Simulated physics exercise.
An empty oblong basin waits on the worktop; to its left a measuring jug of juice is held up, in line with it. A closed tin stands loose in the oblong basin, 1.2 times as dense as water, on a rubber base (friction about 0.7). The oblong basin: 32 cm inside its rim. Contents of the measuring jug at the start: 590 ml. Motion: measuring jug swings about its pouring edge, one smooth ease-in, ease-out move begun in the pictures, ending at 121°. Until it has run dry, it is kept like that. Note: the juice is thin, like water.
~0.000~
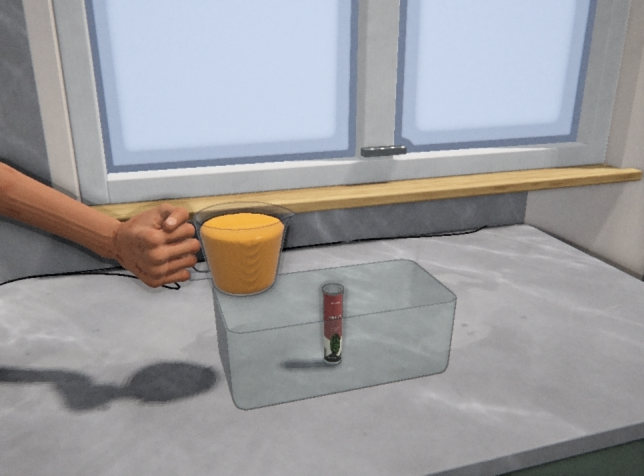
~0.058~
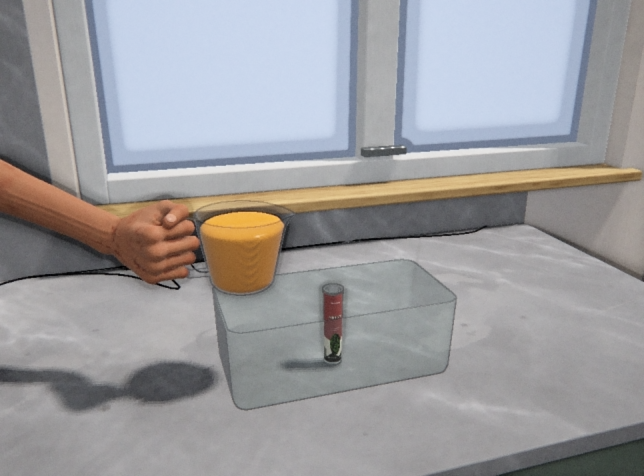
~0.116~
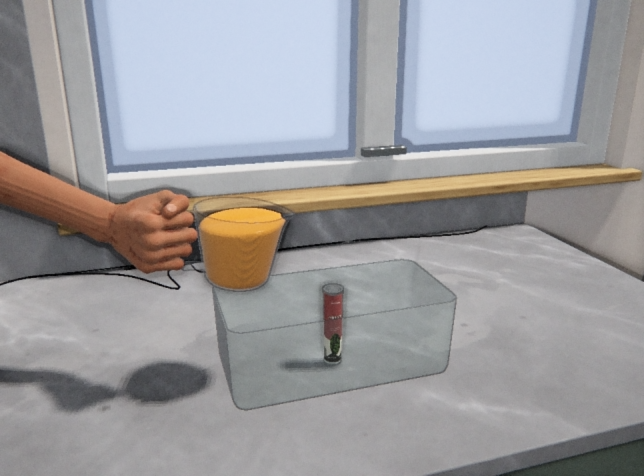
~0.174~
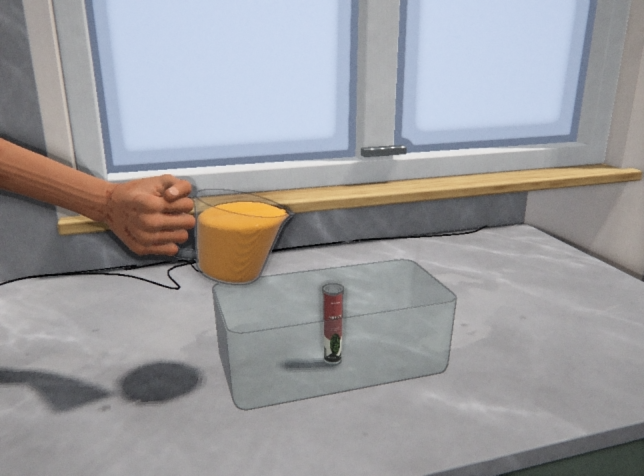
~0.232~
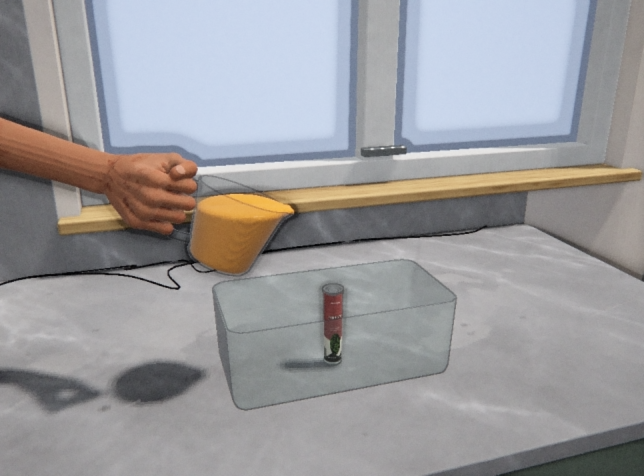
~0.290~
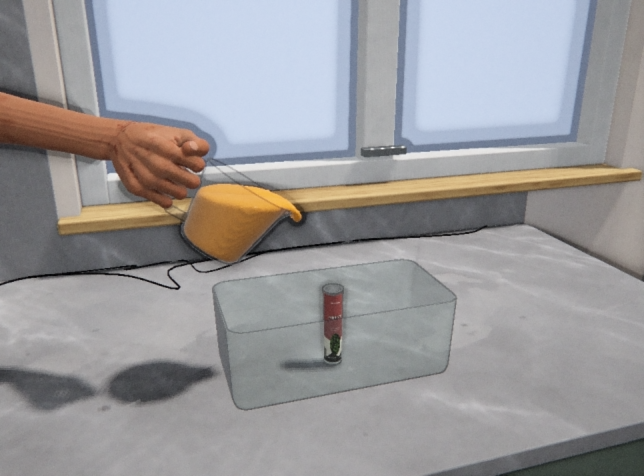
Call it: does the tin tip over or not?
It does not.
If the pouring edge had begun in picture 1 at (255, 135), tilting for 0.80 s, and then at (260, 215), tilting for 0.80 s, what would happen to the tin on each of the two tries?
The tin stays vertical the first time and overturns the second time.
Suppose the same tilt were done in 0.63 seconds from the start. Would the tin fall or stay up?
The tin stays on its base.
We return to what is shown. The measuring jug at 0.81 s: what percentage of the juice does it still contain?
Roughly 0 per cent.
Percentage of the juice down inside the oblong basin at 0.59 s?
About 18 per cent.
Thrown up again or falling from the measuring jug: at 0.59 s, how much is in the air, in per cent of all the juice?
Around 44 in a hundred.
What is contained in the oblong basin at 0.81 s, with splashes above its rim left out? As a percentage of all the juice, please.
Roughly 90 %.
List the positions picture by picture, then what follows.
It leans 0°; its right rim is at (295, 211); the juice meets the walls at (199, 229) and (282, 221); the oblong basin's rim runs from (219, 308) to (434, 279); the tin's top is at (333, 292), in the first frame.
It leans 2°; its right rim is at (295, 211); the juice meets the walls at (199, 228) and (282, 219), in the second frame.
It leans 6°; its right rim is at (294, 211); the juice meets the walls at (198, 225) and (283, 215), in the third frame.
It leans 14°; its right rim is at (294, 212); the juice meets the walls at (198, 217) and (286, 210), in the fourth frame.
It leans 23°; its right rim is at (294, 212); the juice meets the walls at (196, 206) and (290, 206); 1 per cent is over the edge, in the fifth frame.
It leans 35°; its right rim is at (293, 212); the juice meets the walls at (192, 202) and (290, 205); 2 per cent is over the edge, in the sixth frame.
After 0.59 s the tilt is 102° and 38 per cent is still to pour; the tin stands where it began.
After 0.81 s the tilt is 121° and 0 per cent is still to pour; the tin stands where it began.
After 1.05 s the tilt is 121° and 0 per cent is still to pour; the tin stands where it began.
After 1.30 s the tilt is 121° and 0 per cent is still to pour; the tin stands where it began.
In the end the tin stands where it began.
